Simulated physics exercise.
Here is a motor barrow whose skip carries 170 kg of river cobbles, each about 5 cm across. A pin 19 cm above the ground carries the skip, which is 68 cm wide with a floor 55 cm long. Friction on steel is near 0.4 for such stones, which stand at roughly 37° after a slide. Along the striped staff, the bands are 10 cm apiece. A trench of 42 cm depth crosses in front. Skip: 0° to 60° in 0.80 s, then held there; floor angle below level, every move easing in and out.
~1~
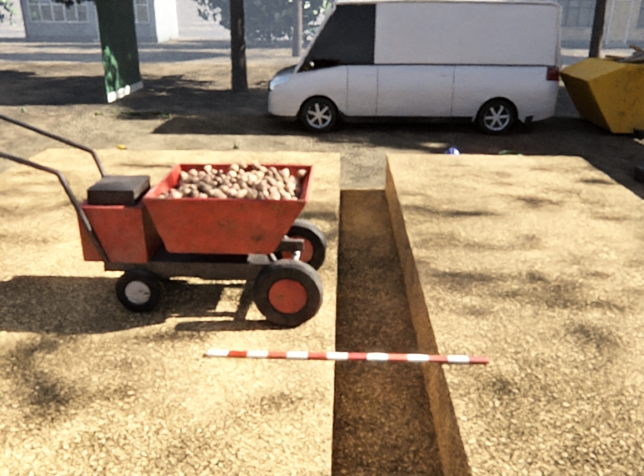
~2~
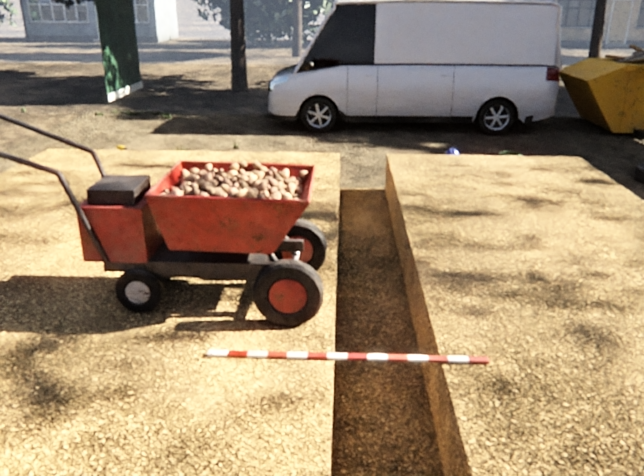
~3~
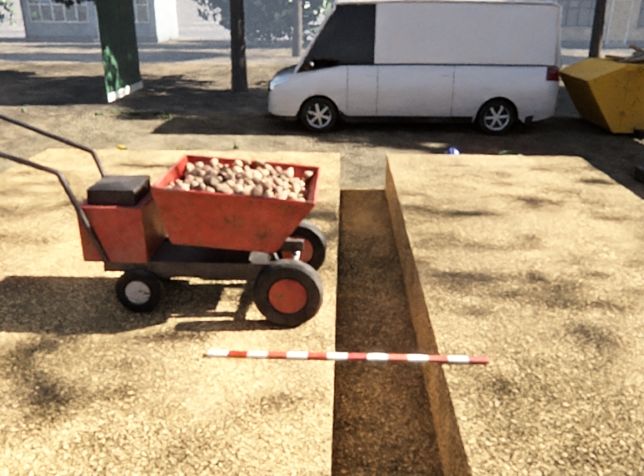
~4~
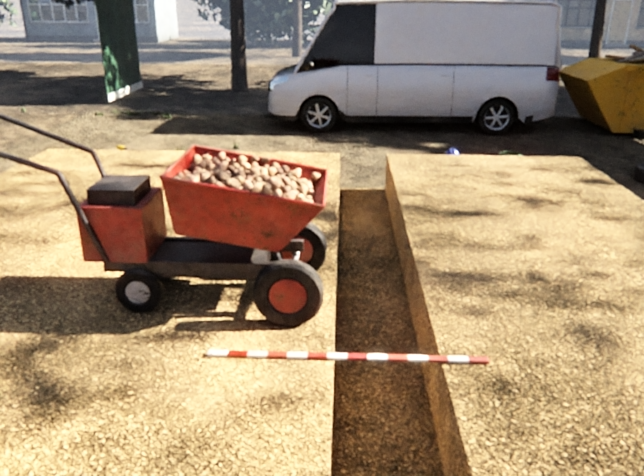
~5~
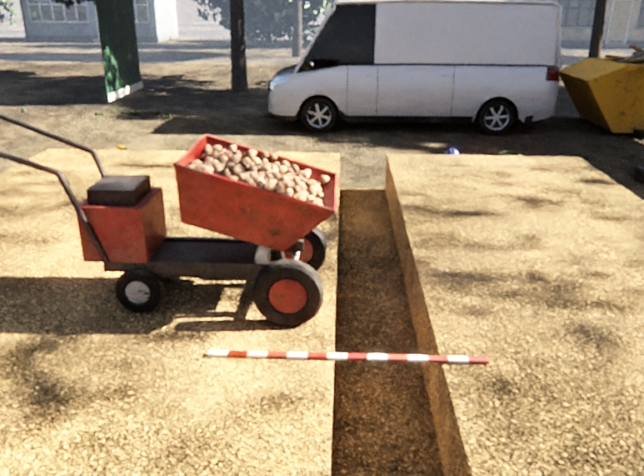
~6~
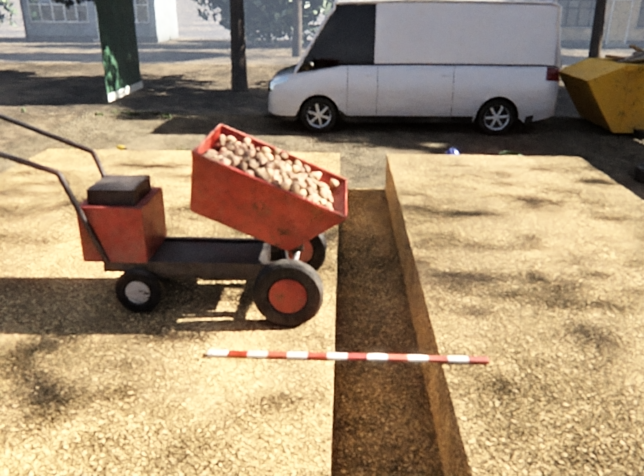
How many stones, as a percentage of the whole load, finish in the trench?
Roughly 33 per cent of the load ends up in the trench.
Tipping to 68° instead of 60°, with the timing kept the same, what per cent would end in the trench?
About 50%.
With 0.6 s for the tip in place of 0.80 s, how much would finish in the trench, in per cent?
30 per cent.
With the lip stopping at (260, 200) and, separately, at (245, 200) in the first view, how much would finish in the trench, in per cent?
Near 55 and near 60 percent.
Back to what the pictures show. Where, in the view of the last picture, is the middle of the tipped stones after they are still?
Near (418, 350).
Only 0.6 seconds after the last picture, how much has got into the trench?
By that moment, roughly 15 per cent of the load.
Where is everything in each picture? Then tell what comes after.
In the first picture, lip at (306, 202), floor tilted 0°, highest stones at (228, 173).
In the second picture, the skip is at 1°, its lip at (309, 202); the top of the load is at (222, 173).
In the third picture, lip at (315, 204), floor tilted 5°, highest stones at (227, 167).
In the fourth picture, lip at (324, 207), floor tilted 10°, highest stones at (216, 164).
In the fifth picture, lip at (335, 212), floor tilted 16°, highest stones at (223, 155).
In the sixth picture, the skip is at 23°, its lip at (346, 218); the top of the load is at (231, 144).
Then, 0.3 s after the last picture the floor is at 51°, 100 % in the skip; the foremost stones are at (365, 217).
Then, 0.6 s after the last picture the floor is at 60°, 85 % in the skip, 14 % in the trench, 1 % past the trench; the foremost stones are at (437, 296).
Then, 0.9 s after the last picture the floor is at 60°, 56 % in the skip, 20 % in the trench, 24 % past the trench; the foremost stones are at (522, 306).
Then, 2.9 s after the last picture the floor is at 60°, 41 % in the skip, 33 % in the trench, 26 % past the trench; the foremost stones are at (627, 311).
